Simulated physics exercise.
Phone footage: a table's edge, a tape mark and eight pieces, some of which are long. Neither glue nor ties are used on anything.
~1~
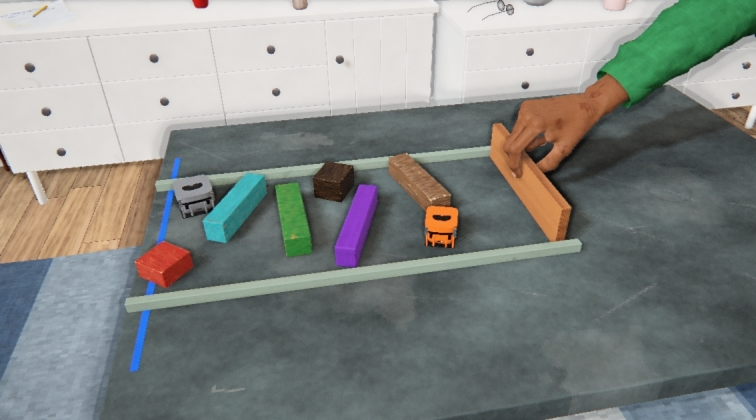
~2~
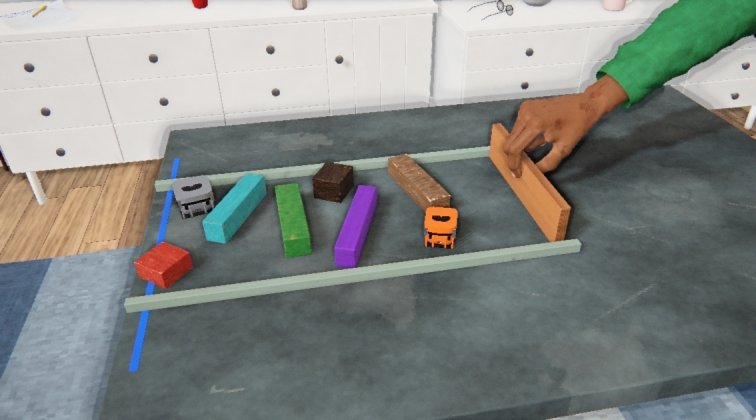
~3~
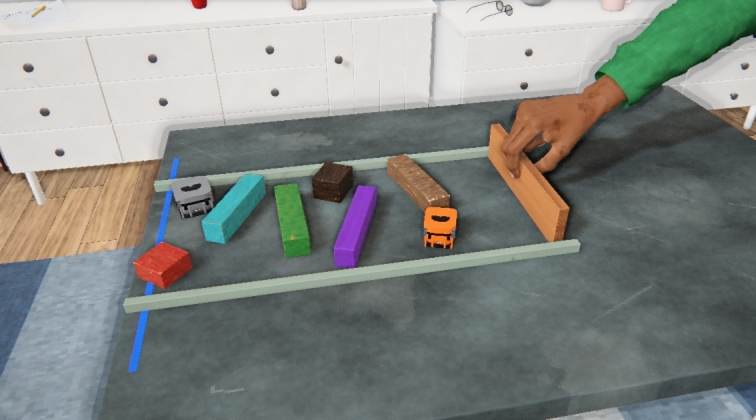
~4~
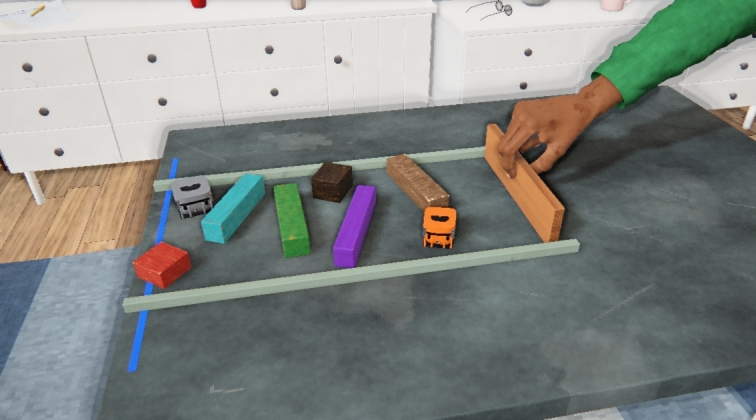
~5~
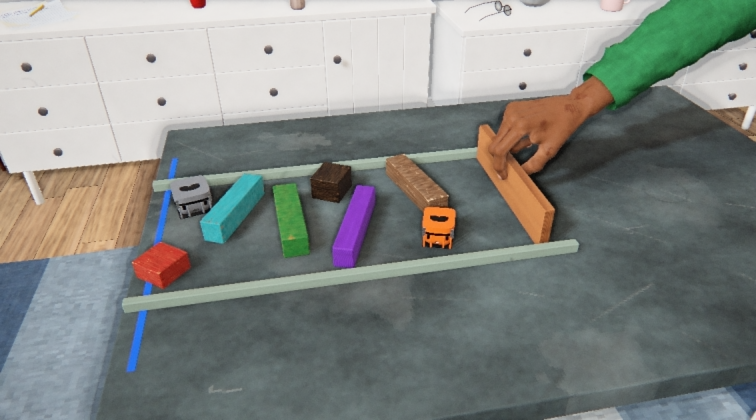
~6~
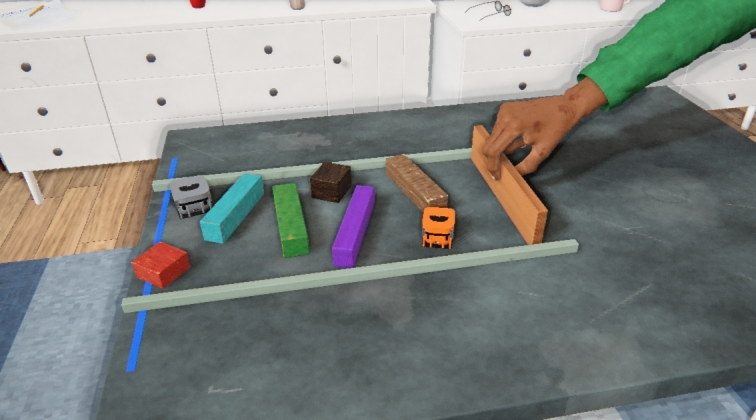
On a dark tabletop, a hand slides a wooden board slightly left toward scattered colourful blocks.
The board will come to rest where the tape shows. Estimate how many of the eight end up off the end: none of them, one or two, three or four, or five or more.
Five or more.
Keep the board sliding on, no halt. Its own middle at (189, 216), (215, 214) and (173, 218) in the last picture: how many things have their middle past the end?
Going through the three positions, you'd get 4, 3 and 6.
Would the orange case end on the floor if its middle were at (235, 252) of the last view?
Lab note: Started there, it ends up below.
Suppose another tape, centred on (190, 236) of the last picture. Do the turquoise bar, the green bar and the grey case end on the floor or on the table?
The turquoise bar goes over, the green bar tumbles off, the grey case goes over.
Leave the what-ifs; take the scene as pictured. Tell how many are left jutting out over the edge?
Overhanging: 2.
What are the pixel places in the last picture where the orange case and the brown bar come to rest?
One is at about (132, 269), the other at about (149, 213).
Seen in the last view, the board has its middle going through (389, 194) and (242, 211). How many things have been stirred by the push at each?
The counts are 3 and 8.
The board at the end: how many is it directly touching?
Number in contact with it: 2.
A little later, none off yet; red block at rest near (161, 265); grey case at rest near (192, 197); turquoise bar at rest near (234, 207).
Next, none off yet; red block at rest near (161, 265); grey case moving near (187, 197); turquoise bar shifted a little near (215, 207).
Later still, two off so far; red block on its side near (110, 326); grey case dropping; turquoise bar tilted well over near (120, 244).
When it is over, the number that fall off is five or more; down, purple stick, black block, green bar, turquoise bar, grey case and red block.
